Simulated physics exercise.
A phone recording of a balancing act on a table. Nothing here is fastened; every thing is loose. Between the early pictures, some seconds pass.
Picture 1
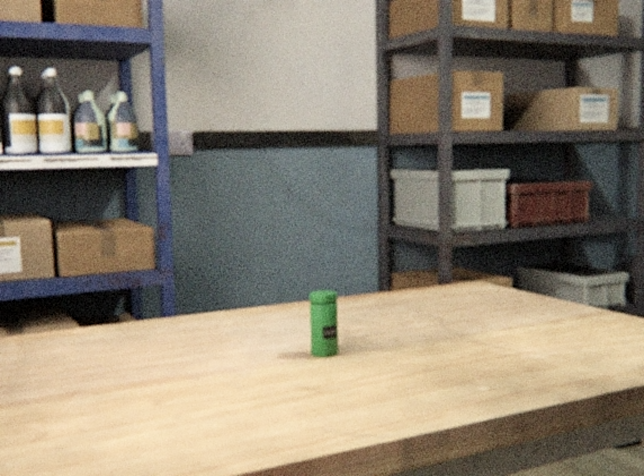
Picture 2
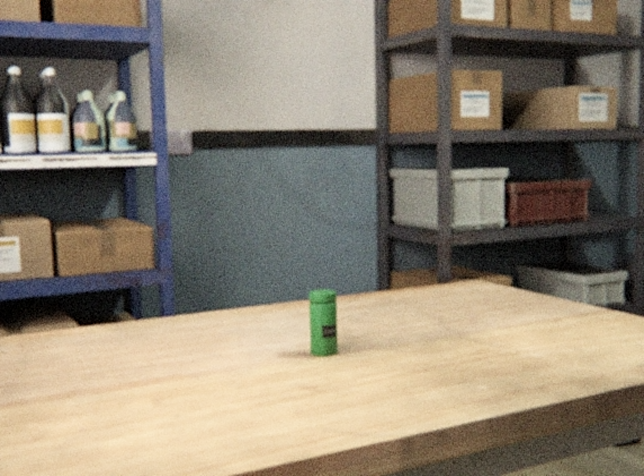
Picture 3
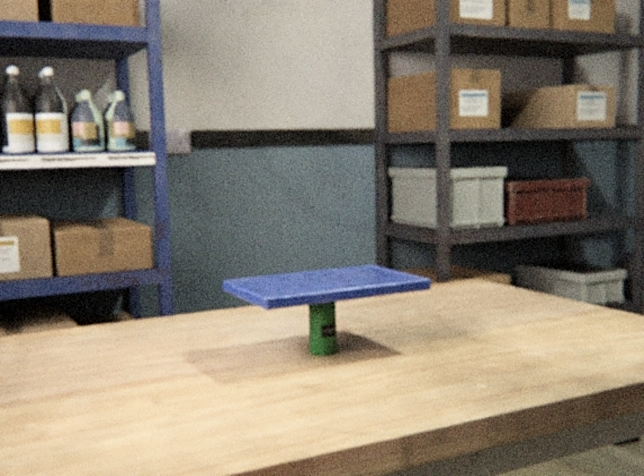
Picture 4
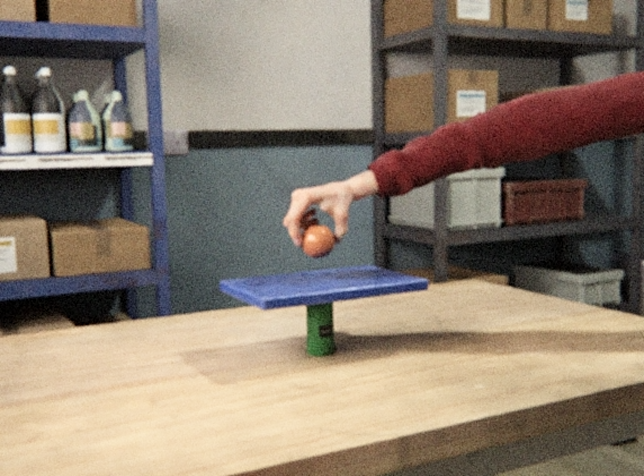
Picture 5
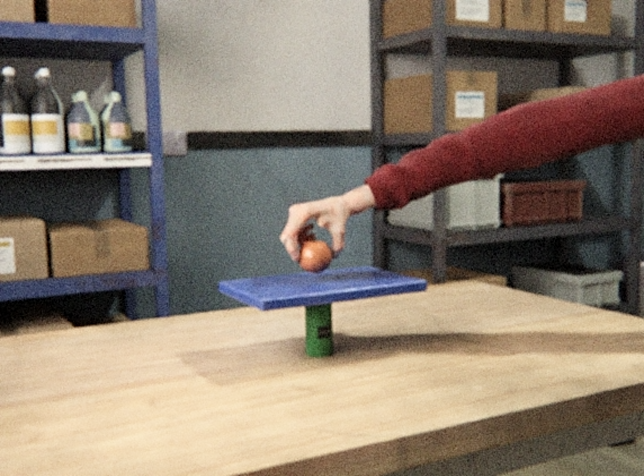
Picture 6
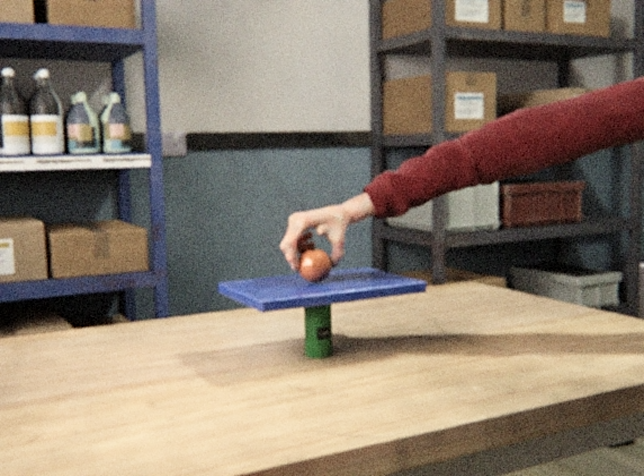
The clip shows a green cylindrical container on a wooden table, then a flat blue lid resting across its top. A hand in a red sleeve reaches in from the right and lowers an orange tomato onto the lid, still holding it.
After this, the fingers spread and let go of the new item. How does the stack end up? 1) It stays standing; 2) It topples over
1, it stays standing.
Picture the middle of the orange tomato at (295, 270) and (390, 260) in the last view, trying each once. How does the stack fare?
In the first try it remains standing, then in the second try it breaks down.
Then, 0.20 s past the last view, nothing moves.
Then, 0.40 s past the last view, orange tomato resting near (314, 266).
Finally, all 3 still in place. Final places as the last picture's camera would see them, orange tomato near (314, 266). The stack stays up.
